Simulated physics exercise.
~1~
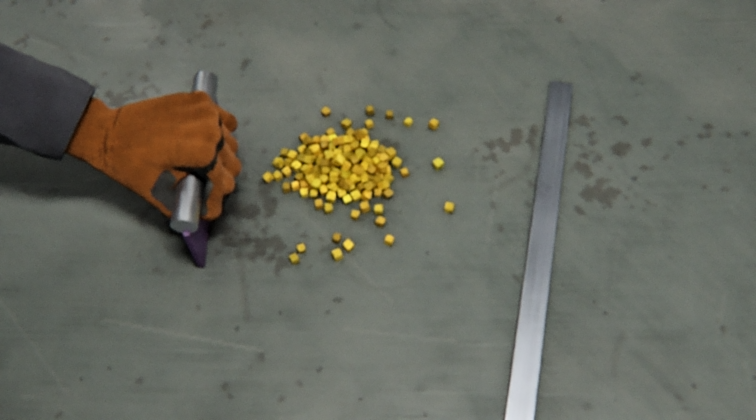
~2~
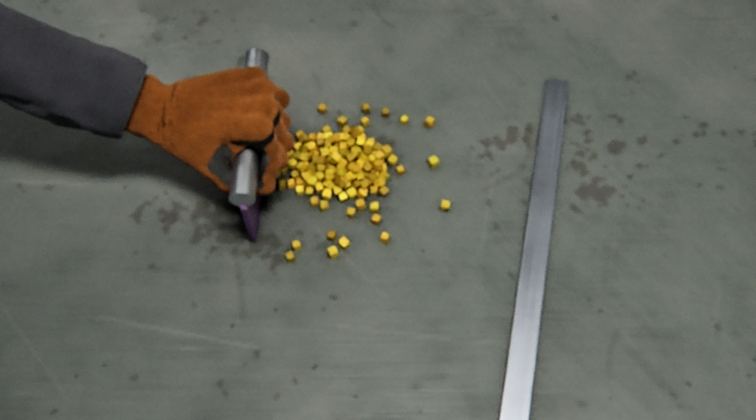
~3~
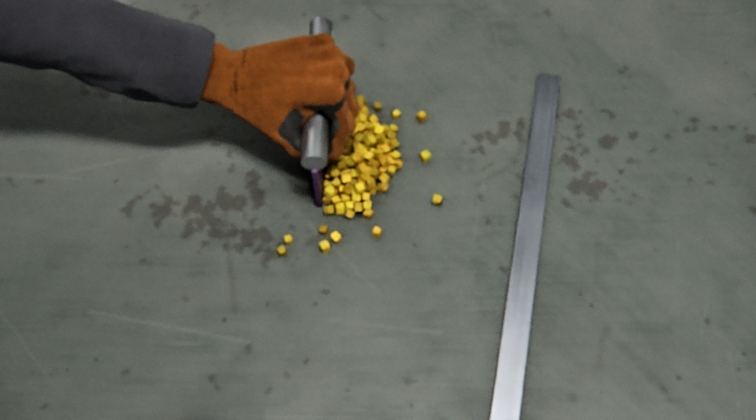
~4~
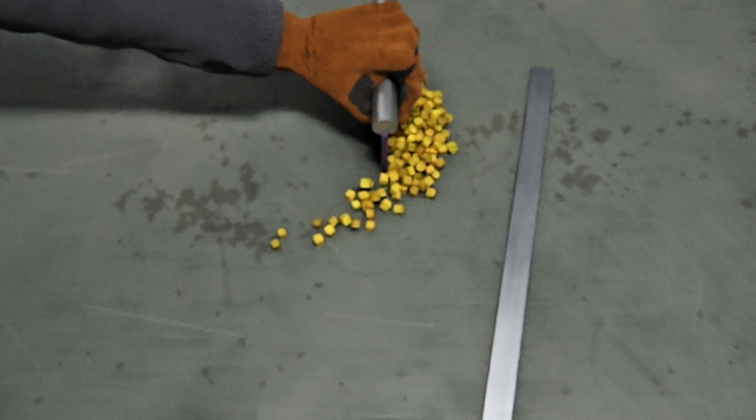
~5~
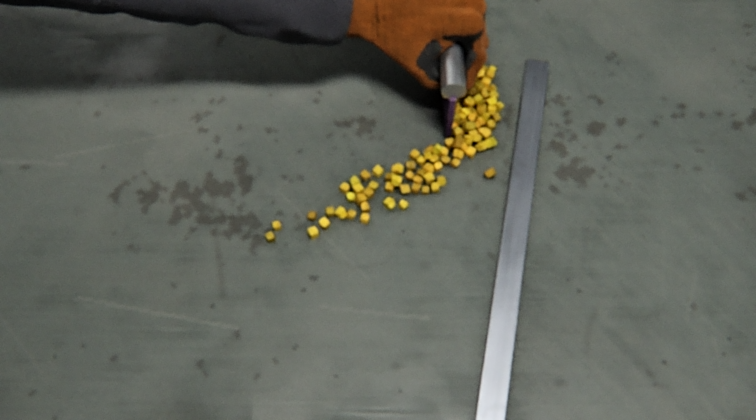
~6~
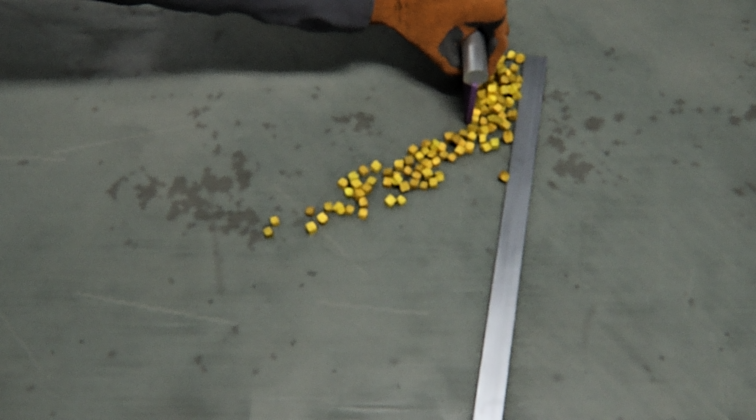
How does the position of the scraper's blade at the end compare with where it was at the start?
At the start the blade is left of the pile of yellow cubes, well away from the metal strip. By the end it is much further right and higher up, close to the strip's upper end.
